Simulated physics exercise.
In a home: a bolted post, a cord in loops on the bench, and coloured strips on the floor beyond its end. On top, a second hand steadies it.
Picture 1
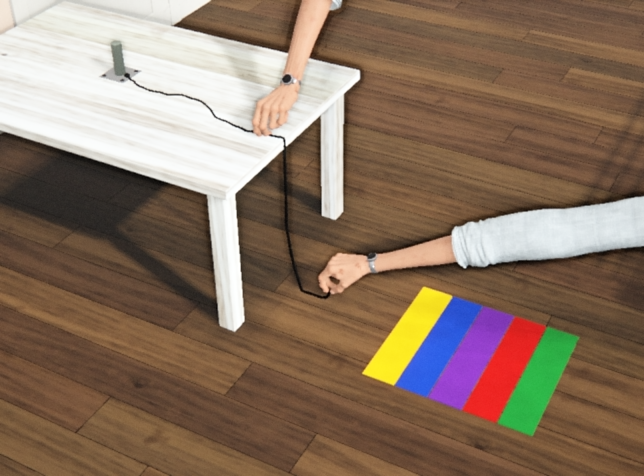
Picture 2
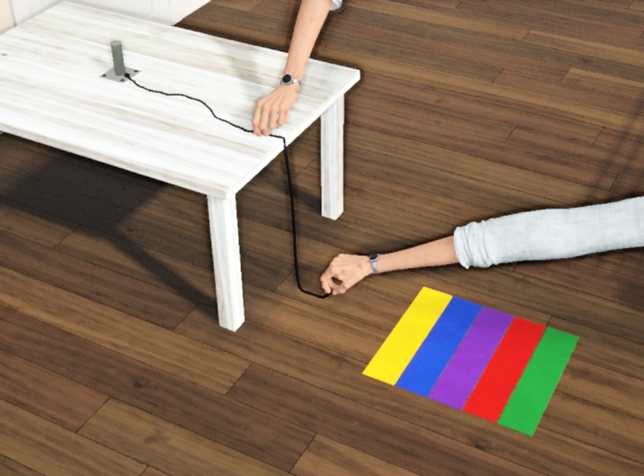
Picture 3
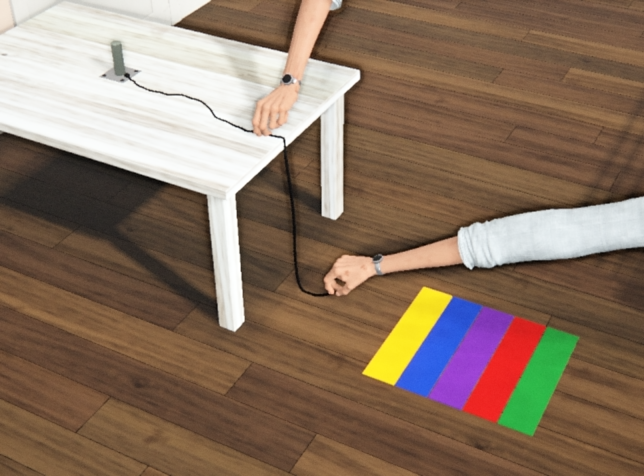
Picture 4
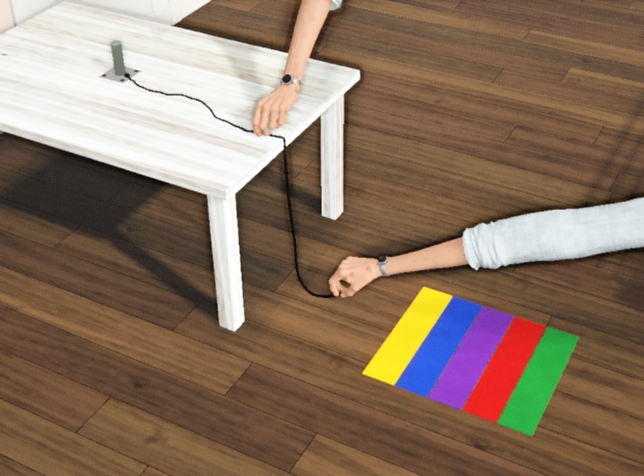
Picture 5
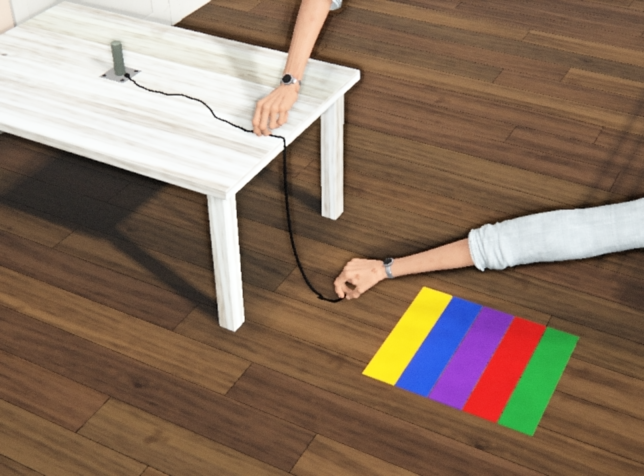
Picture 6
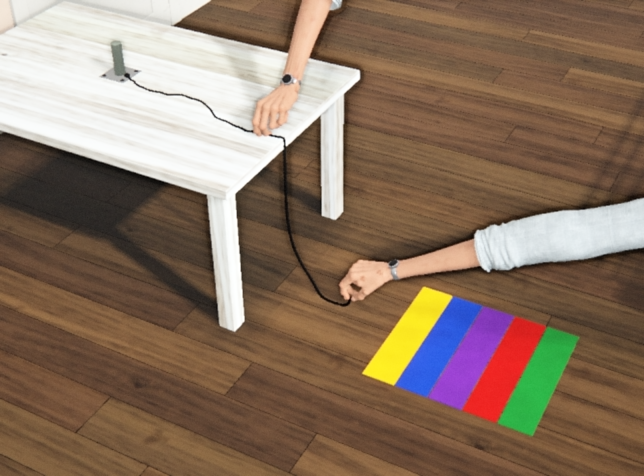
We see one hand resting on a black cord atop a white table while another hand, low near the floor, holds the cord's hanging end and draws it slightly right, beside yellow, blue, purple, red and green strips.
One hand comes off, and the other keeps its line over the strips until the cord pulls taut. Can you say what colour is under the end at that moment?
Yes, it is blue.
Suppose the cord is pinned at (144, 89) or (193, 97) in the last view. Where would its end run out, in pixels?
It ends up at (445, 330) the first time and at (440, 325) the second time.
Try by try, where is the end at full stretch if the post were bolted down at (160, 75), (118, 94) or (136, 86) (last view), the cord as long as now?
(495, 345), (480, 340) and (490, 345), in that order.
Early on, end near (392, 311); short of the strips.
Midway, end near (426, 322); over yellow.
At the end of the slack, end near (446, 329); over blue. It gets as far as the blue strip.
